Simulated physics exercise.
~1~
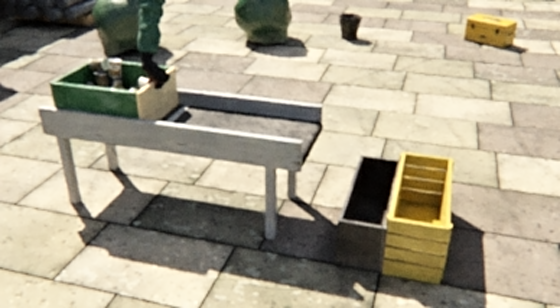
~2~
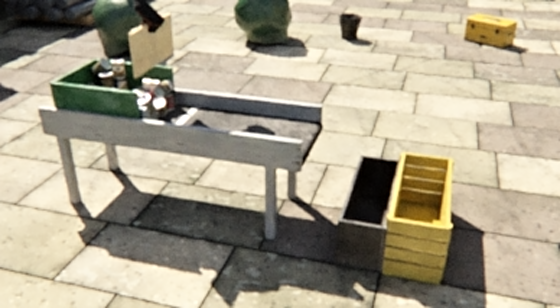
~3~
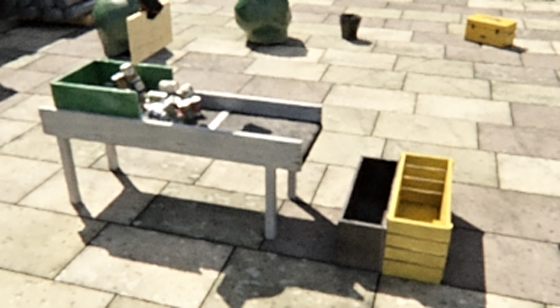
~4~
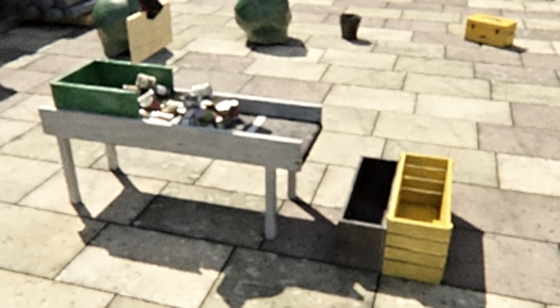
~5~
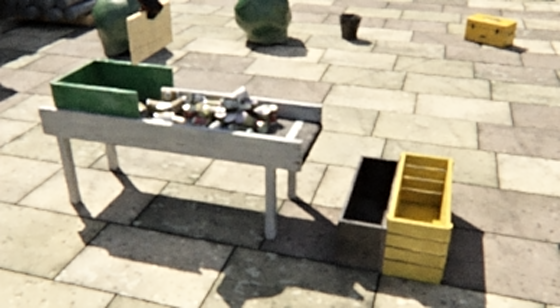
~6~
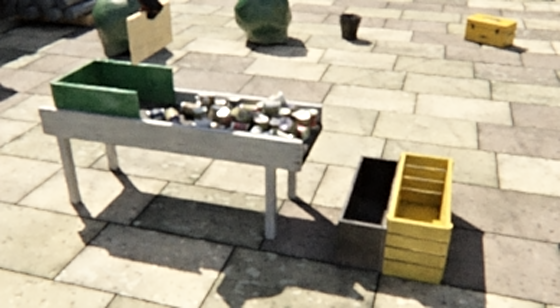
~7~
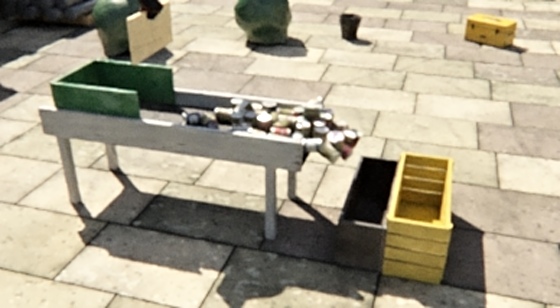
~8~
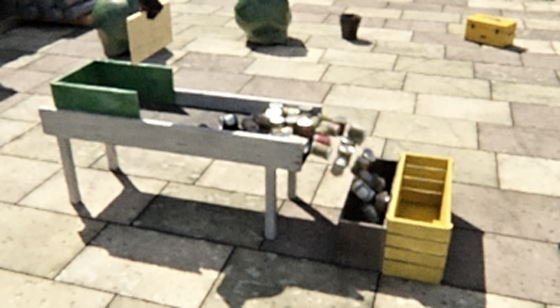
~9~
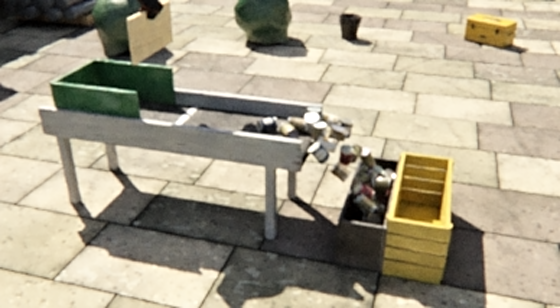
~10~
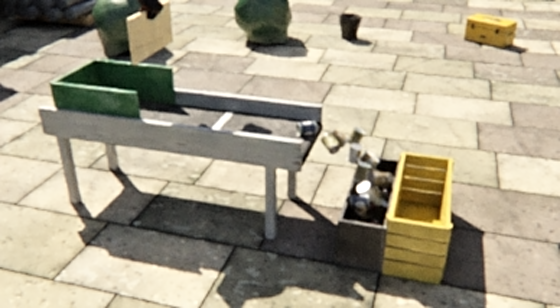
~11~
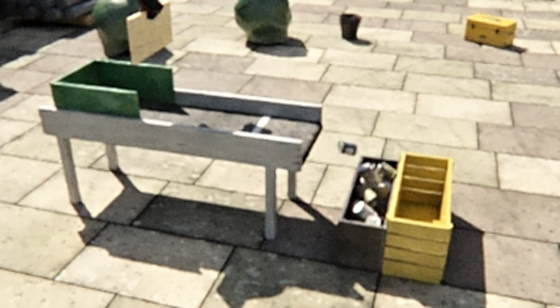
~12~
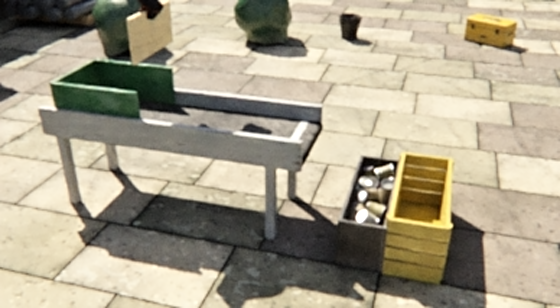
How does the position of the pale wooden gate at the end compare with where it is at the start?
At the start the gate stands low at the right end of the green pen, closing it off. By the end it is held up well above that spot, still upright, leaving the end of the pen open.
To begin with, a dark-gloved hand holds a pale wooden gate at the right end of a green pen full of small tins, which sits on a grey belt table in a paved yard. The hand lifts the gate, and the tins spill out and spread along the belt. They travel right in a loose heap, leaving the pen behind, until the first ones tumble off the far end. More follow in a stream, dropping into the long black box beside a yellow tub. The last few fall in, and the tins lie in the black box while the belt and the yellow tub are empty.
